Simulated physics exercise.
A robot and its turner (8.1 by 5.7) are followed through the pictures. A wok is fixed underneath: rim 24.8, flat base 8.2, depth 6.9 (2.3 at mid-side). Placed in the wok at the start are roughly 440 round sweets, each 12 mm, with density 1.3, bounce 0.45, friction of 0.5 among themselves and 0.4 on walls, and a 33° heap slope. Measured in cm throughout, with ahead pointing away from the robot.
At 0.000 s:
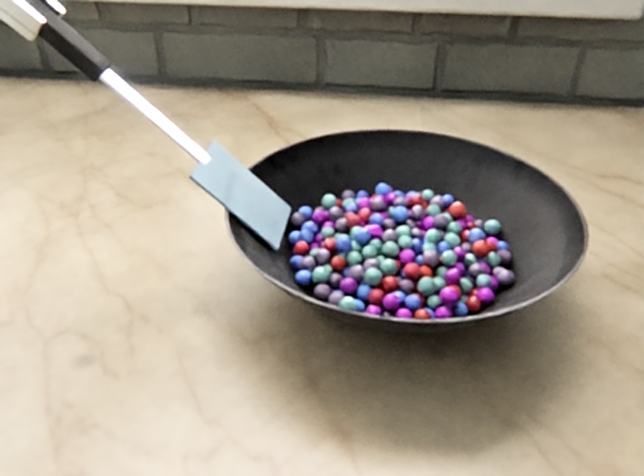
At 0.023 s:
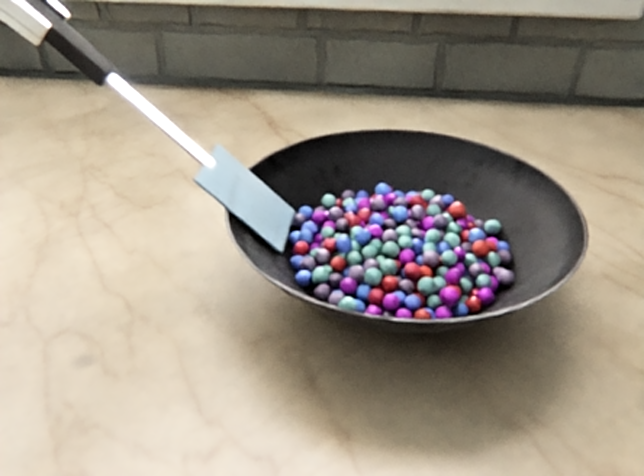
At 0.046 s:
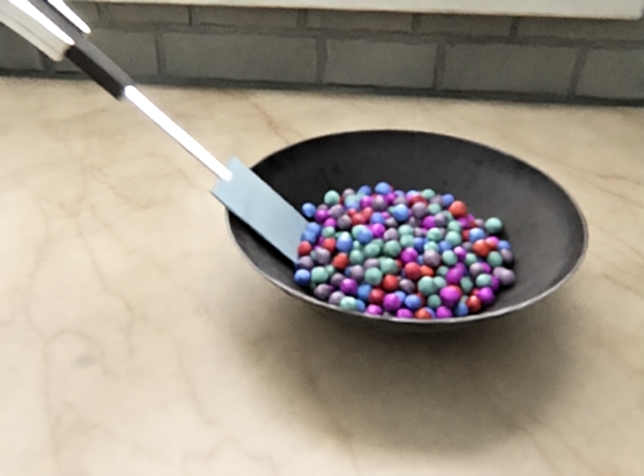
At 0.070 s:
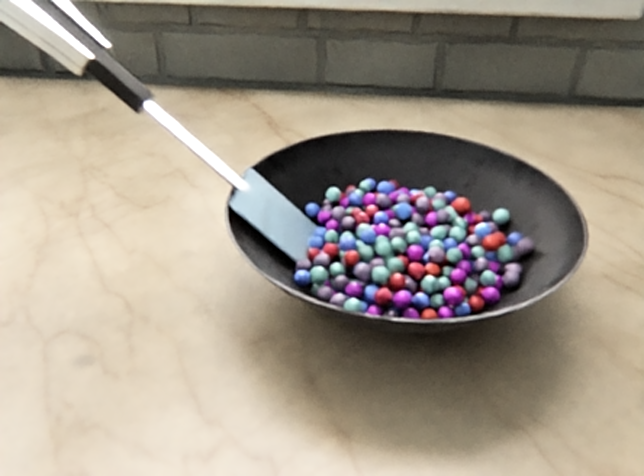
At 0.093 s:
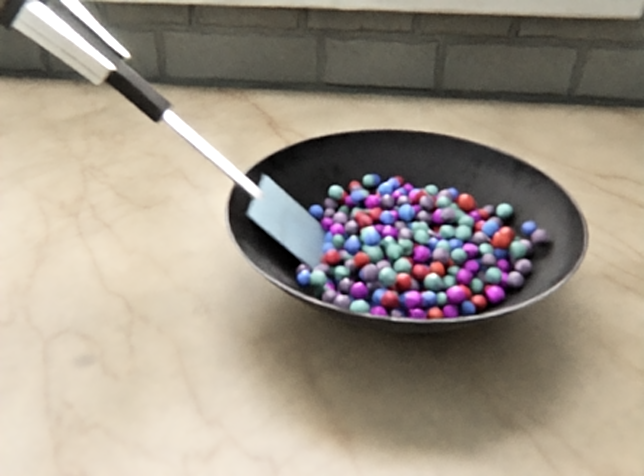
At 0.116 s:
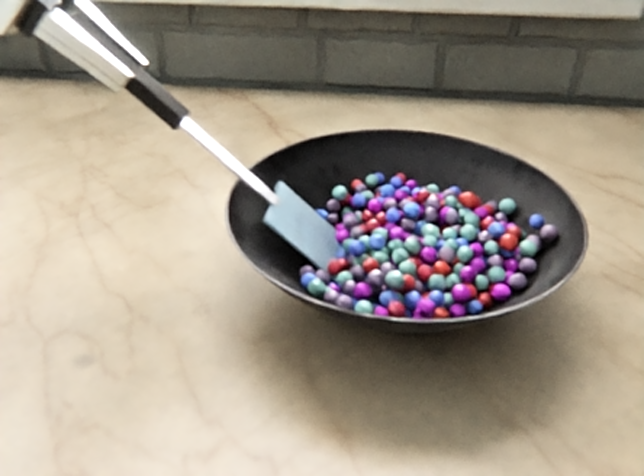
A turner with a flat blue-grey blade, held by a robot, moves down and right into a dark wok of multicoloured round sweets on a counter, pushing into the heap's left side as some sweets shift toward the right.
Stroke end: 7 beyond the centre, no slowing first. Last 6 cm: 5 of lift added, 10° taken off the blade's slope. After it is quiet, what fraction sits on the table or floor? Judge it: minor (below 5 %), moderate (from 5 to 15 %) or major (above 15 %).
My judgement: Moderate.
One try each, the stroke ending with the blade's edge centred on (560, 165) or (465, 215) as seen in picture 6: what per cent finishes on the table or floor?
25 % and 0 %.
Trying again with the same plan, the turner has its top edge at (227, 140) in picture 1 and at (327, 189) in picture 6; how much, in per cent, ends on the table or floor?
Around 20 per cent finishes on the table or floor.
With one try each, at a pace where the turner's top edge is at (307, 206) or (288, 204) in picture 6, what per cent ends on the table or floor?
Estimates: Near 20 %, near 15 %.
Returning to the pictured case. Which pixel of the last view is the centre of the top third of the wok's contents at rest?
About (497, 237).
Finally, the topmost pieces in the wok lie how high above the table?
Height at rest: Roughly 7.5 cm.
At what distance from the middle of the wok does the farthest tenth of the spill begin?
Roughly 35 cm.
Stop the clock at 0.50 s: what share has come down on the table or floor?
It is near 4 percent.
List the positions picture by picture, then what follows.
In the first frame, turner top edge at (202, 158), sloping 44°; upper third of the load around (397, 235), from x 295 to 505, top at y 190; 436 in the wok.
In the second frame, turner top edge at (206, 161), sloping 44°; upper third of the load around (397, 235), from x 295 to 505, top at y 190.
In the third frame, turner top edge at (222, 174), sloping 44°; upper third of the load around (393, 234), from x 305 to 505, top at y 190.
In the fourth frame, turner top edge at (240, 185), sloping 44°; upper third of the load around (406, 235), from x 305 to 525, top at y 185.
In the fifth frame, turner top edge at (257, 194), sloping 44°; upper third of the load around (422, 235), from x 305 to 540, top at y 180.
In the sixth frame, turner top edge at (273, 200), sloping 44°; upper third of the load around (437, 236), from x 305 to 550, top at y 180; 436 in the wok.
After 0.19 s, sloping 44°, highest piece 7 above the table; 436 in the wok.
After 0.26 s, sloping 39°, highest piece 8 above the table; 436 in the wok.
After 0.50 s, sloping 34°, highest piece 9 above the table; 398 in the wok, 21 on the table or floor, 17 on the blade or in flight.
After 1.55 s, sloping 34°, highest piece 7 above the table; 397 in the wok, 39 on the table or floor.
At rest, 397 in the wok, 39 on the table or floor. That is 9 % on the table or floor.
